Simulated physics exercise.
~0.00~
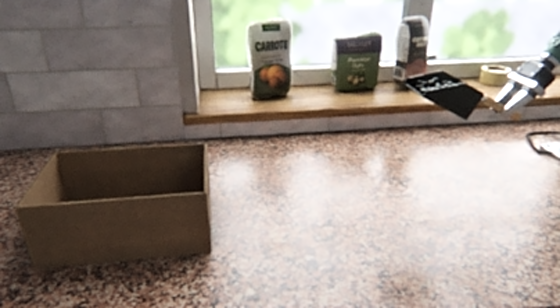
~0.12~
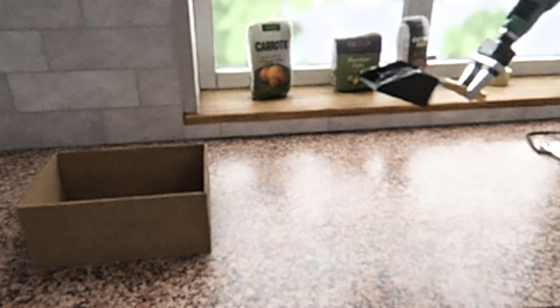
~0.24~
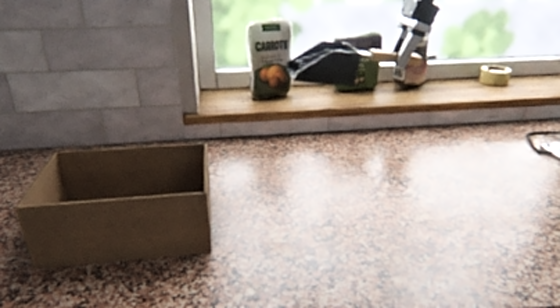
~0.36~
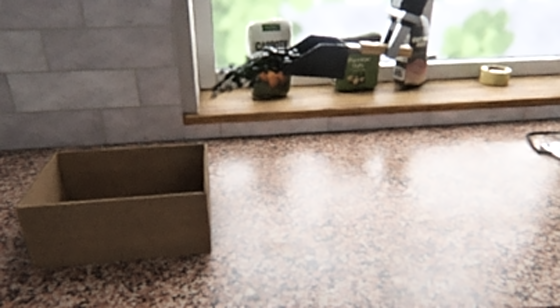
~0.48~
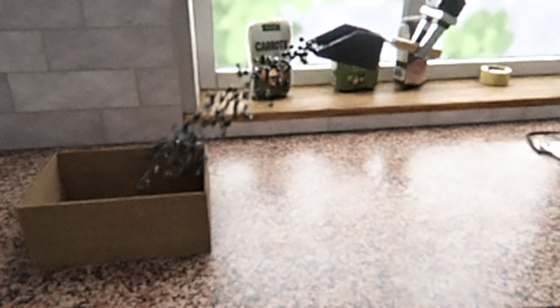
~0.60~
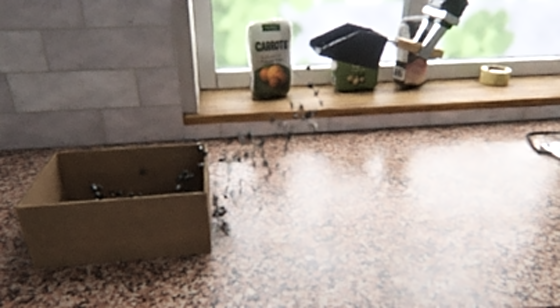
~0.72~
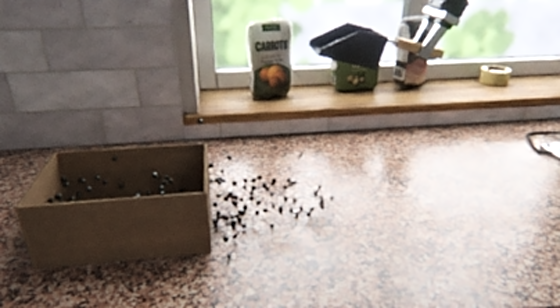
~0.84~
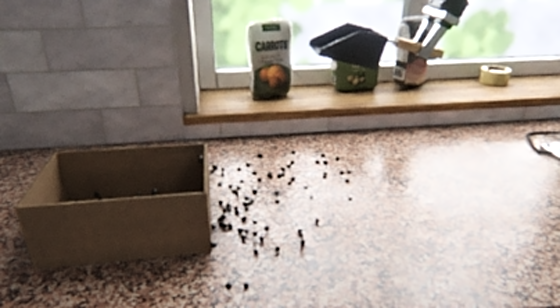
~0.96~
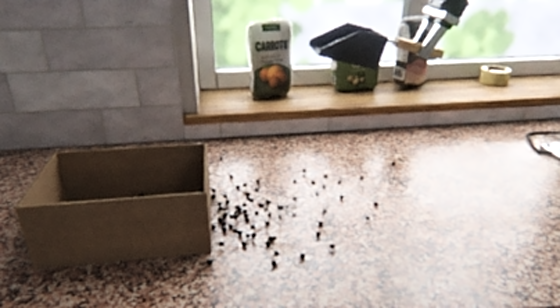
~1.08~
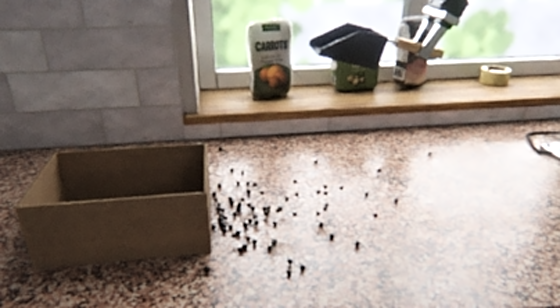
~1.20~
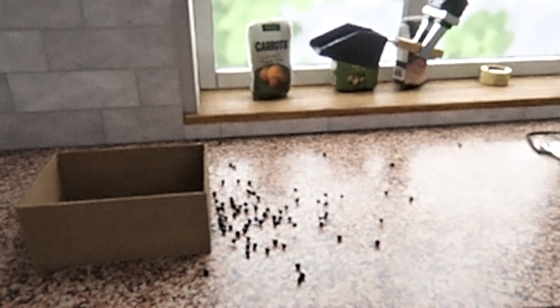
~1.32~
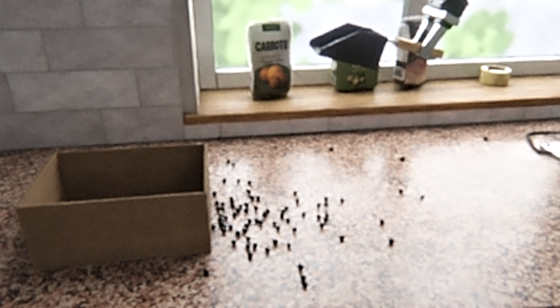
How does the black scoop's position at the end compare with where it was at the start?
It starts farther right, in front of the right part of the window sill, and ends farther left and a little higher, in front of the green packet.
